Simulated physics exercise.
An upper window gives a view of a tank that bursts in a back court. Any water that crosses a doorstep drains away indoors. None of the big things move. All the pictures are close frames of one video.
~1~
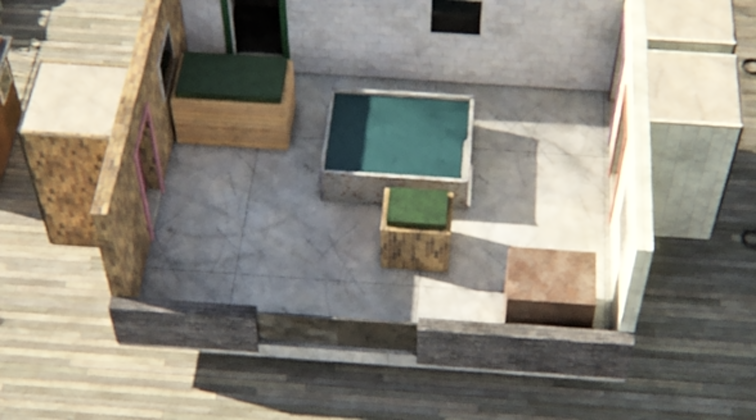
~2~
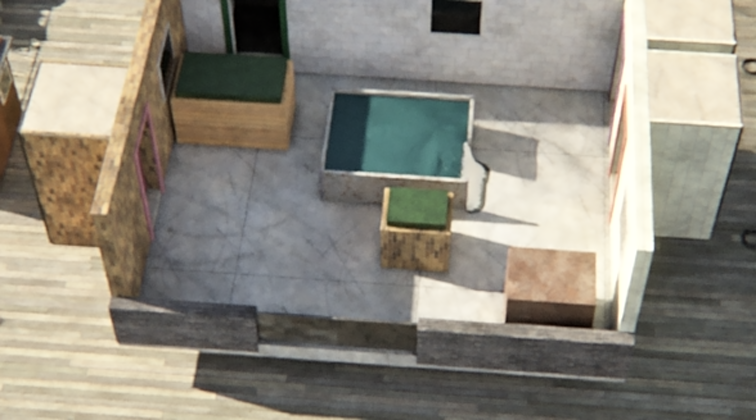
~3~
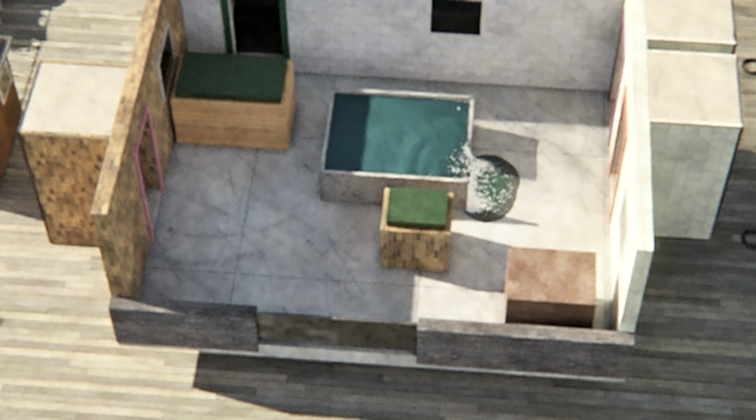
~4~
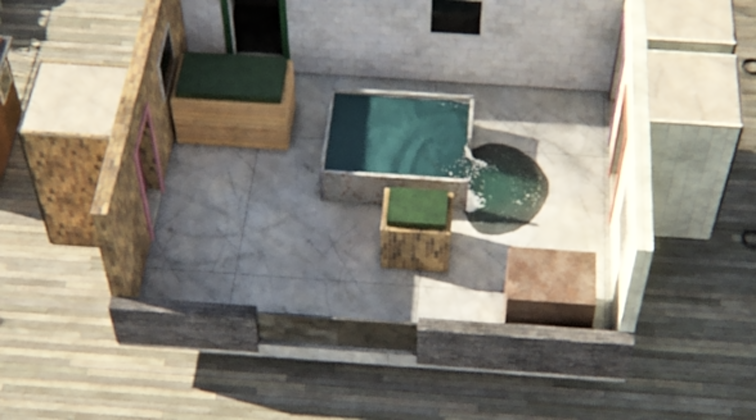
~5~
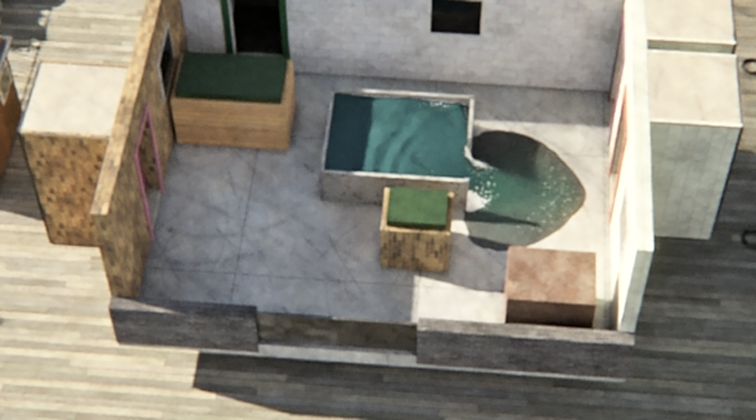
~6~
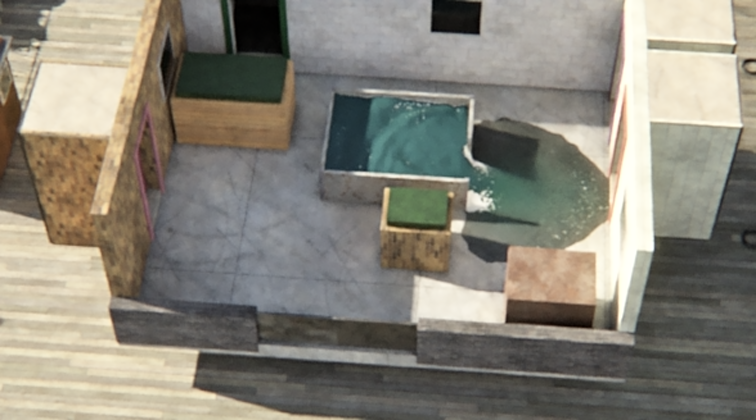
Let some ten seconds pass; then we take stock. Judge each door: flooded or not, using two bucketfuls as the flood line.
My prediction: Purple door: Above two buckets. Green door: Two buckets at most. Pink door: Two buckets at most. Red door: Above two buckets.
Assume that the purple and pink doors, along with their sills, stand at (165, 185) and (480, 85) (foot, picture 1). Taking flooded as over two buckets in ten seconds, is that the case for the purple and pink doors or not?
The purple door comes up short, and the pink door comes up short too.
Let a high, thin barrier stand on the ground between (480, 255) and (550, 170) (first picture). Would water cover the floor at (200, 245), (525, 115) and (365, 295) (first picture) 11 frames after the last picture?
In that order: No water, covered, dry.
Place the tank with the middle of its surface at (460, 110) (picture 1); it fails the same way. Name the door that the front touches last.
The pink one.
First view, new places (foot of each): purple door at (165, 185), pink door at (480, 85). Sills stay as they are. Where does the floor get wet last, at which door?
That is the one in purple.
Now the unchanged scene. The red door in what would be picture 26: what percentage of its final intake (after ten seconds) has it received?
Around 80 in a hundred.
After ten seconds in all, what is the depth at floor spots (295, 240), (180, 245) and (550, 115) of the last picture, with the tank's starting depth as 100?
Readings in sequence: 4, 8, 12 percent.
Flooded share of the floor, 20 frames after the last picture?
I'd guess some 40 per cent.
A moment on, water covers 25 % of the floor; the purple door wet at the sill, nothing in, the green door not reached, the pink door not reached, the red door over two buckets in.
Next, water covers 25 % of the floor; the purple door under two buckets in, the green door not reached, the pink door not reached, the red door far over two buckets in.
Then, water covers 40 % of the floor; the purple door over two buckets in, the green door not reached, the pink door not reached, the red door far over two buckets in.
Later, water covers 70 % of the floor; the purple door over two buckets in, the green door wet at the sill, nothing in, the pink door not reached, the red door far over two buckets in.
In the end, water covers 95 % of the floor; the purple door far over two buckets in, the green door wet at the sill, nothing in, the pink door wet at the sill, nothing in, the red door far over two buckets in.
